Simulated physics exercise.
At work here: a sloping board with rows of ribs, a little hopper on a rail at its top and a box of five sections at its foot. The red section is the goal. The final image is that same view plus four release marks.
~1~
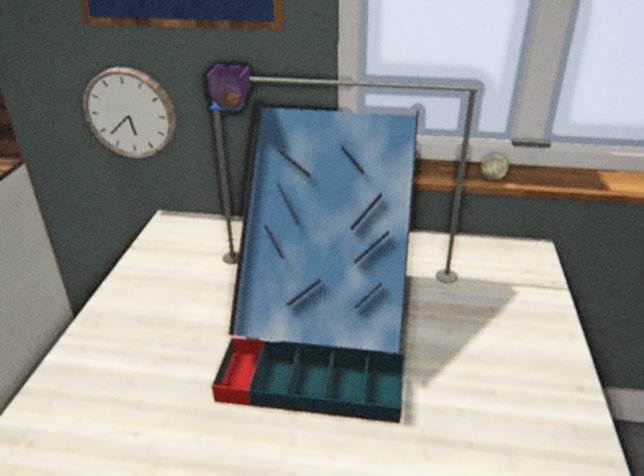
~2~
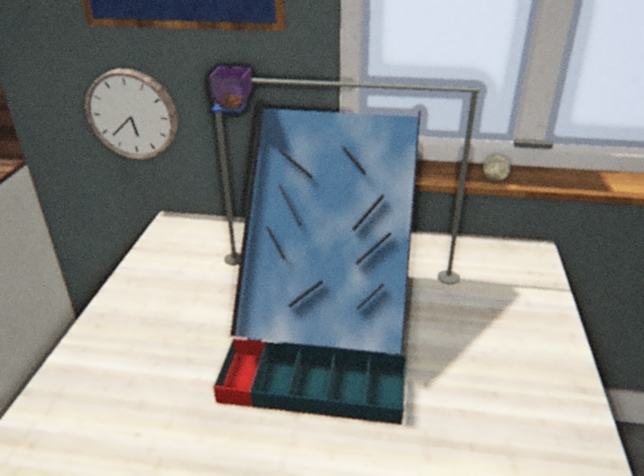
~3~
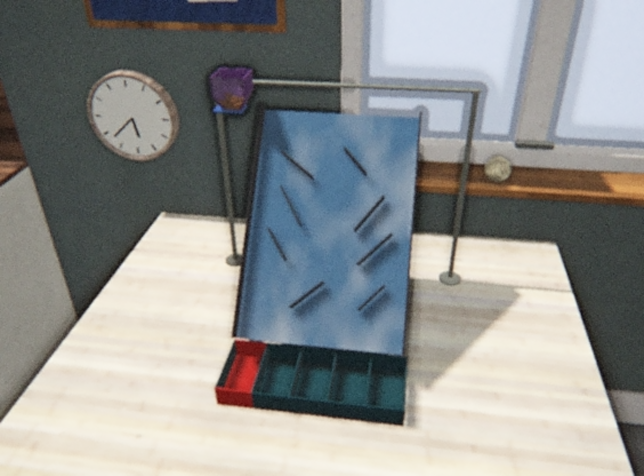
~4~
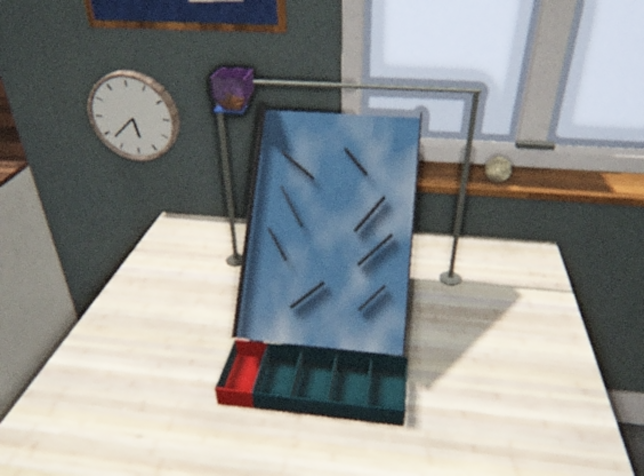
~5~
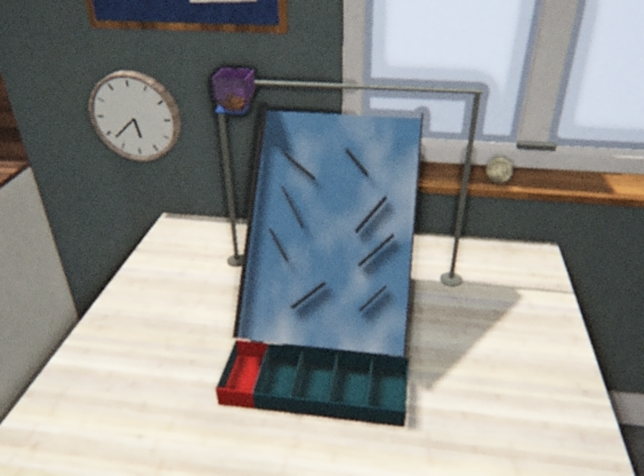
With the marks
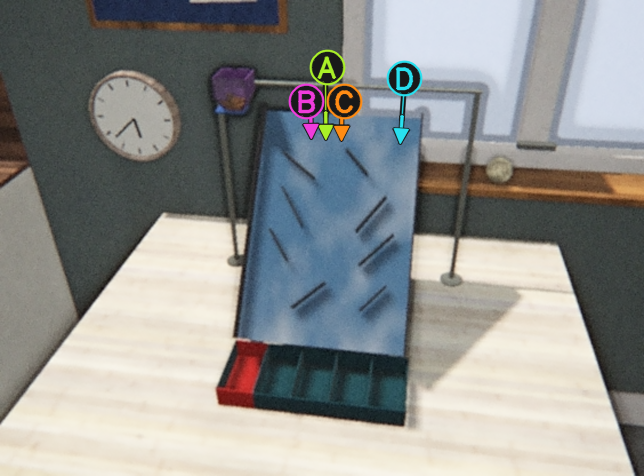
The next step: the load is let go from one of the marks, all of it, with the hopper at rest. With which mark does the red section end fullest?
Mark C.
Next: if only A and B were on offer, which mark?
It is A.
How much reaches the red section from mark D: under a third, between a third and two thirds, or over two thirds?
Under a third.
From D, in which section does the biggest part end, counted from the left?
The fifth from the left.
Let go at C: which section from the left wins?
The first.
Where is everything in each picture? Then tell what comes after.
In the first frame, hopper at (233, 98), cereal balls, door shut.
In the second frame, ribs (280, 149) to (311, 175), (343, 146) to (365, 171), (279, 185) to (299, 223).
In the third frame, ribs (354, 230) to (384, 195), (268, 228) to (284, 259), (357, 264) to (392, 233).
In the fourth frame, ribs (290, 307) to (323, 282), (358, 310) to (385, 285).
In the fifth frame, red section at (235, 397), number 1 of 5 from the left.
On the marked copy, mark A meets the board at (325, 134); mark B meets the board at (311, 133); mark C meets the board at (341, 135); mark D meets the board at (400, 138).
With A, about a quarter in the red section, about two thirds in other sections, a small part outside the box.
With B, a stray few in the red section, nearly all in other sections.
With C, about two thirds in the red section, about a third in other sections.
With D, about a quarter in the red section, most in other sections, a stray few outside the box.
